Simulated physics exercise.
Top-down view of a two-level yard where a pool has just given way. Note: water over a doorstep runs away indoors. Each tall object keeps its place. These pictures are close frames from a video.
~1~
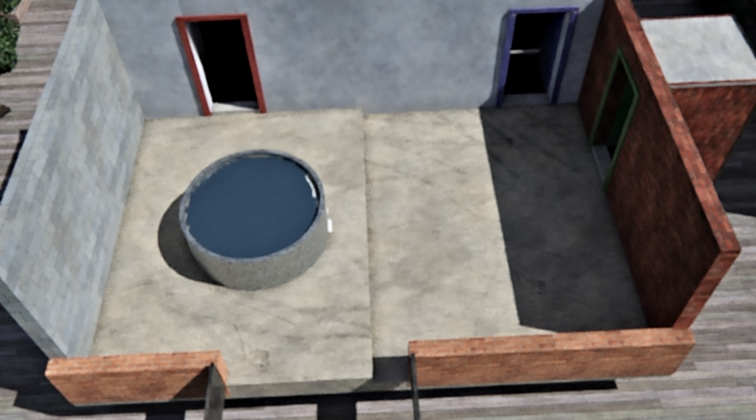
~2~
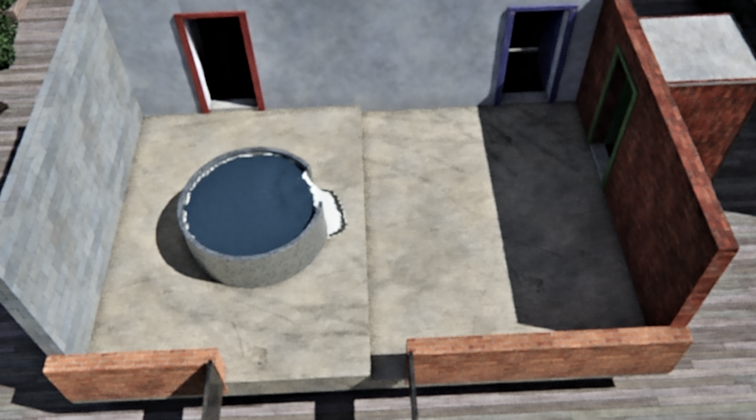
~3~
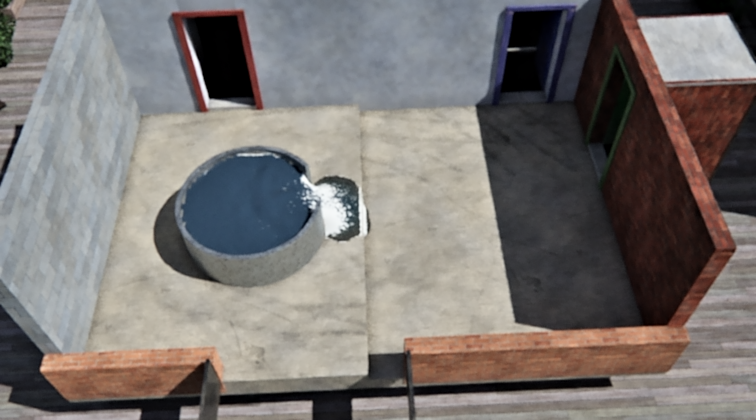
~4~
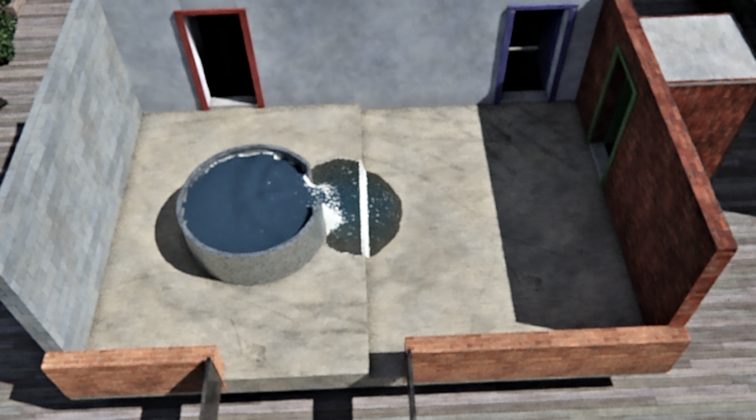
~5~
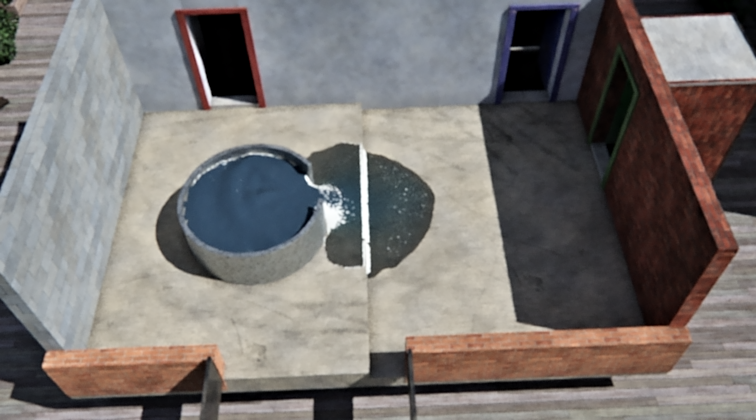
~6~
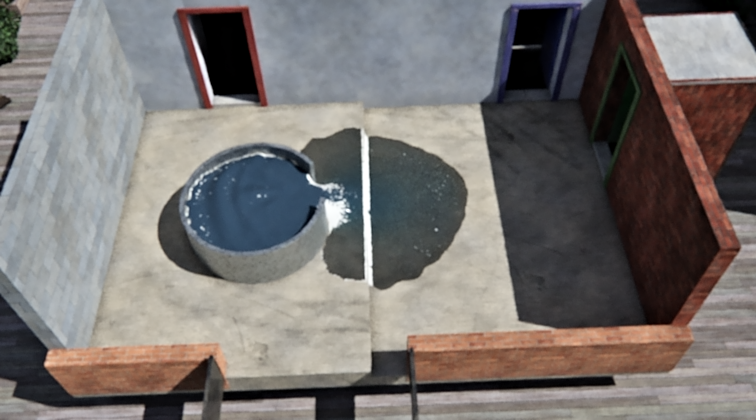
The footage shows a round tank of water in a walled yard, where water pours from a gap in its right side, crosses the step onto the adjoining paving, and spreads rightward in a widening dark pool.
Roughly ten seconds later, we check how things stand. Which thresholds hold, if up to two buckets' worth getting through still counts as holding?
The blue door does not hold; the red door holds; the green door does not hold.
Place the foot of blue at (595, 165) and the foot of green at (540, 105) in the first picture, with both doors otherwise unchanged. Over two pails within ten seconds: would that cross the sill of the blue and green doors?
I'd put the blue door as over and the green door as over.
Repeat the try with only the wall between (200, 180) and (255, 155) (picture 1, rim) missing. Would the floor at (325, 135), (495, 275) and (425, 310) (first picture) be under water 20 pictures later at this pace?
First soaked through, second kept bare, third kept bare.
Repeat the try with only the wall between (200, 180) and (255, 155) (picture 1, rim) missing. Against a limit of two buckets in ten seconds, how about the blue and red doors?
Blue door: Falls short; red door: Exceeds it.
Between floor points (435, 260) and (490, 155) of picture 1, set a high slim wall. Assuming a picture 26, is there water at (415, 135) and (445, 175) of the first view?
Result by location - first soaked, second soaked.
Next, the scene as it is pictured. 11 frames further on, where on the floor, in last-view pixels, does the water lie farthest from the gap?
The front's farthest point is close to (576, 100).
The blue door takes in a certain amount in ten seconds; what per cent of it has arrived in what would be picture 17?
The figure is near 0 per cent.
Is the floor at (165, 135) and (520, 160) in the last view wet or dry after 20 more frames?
In order: Spared and swamped.
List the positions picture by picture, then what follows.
Still water in the round tank at (253, 206), in the first frame.
Water pours out at (319, 205) and has run to (341, 228), in the second frame.
Water pours out at (318, 205) and has run to (362, 229), in the third frame.
Water pours out at (319, 204) and has run to (394, 198), in the fourth frame.
The front is at (427, 194), out from the gap at (320, 203), in the fifth frame.
The front is at (456, 178), out from the gap at (321, 202), in the sixth frame.
A moment on, water covers 35 % of the floor; the blue door not reached, the red door not reached, the green door not reached.
Next, water covers 50 % of the floor; the blue door wet at the sill, nothing in, the red door not reached, the green door under two buckets in.
Then, water covers 55 % of the floor; the blue door under two buckets in, the red door not reached, the green door over two buckets in.
Later, water covers 55 % of the floor; the blue door over two buckets in, the red door not reached, the green door over two buckets in.
In the end, water covers 55 % of the floor; the blue door over two buckets in, the red door not reached, the green door over two buckets in.
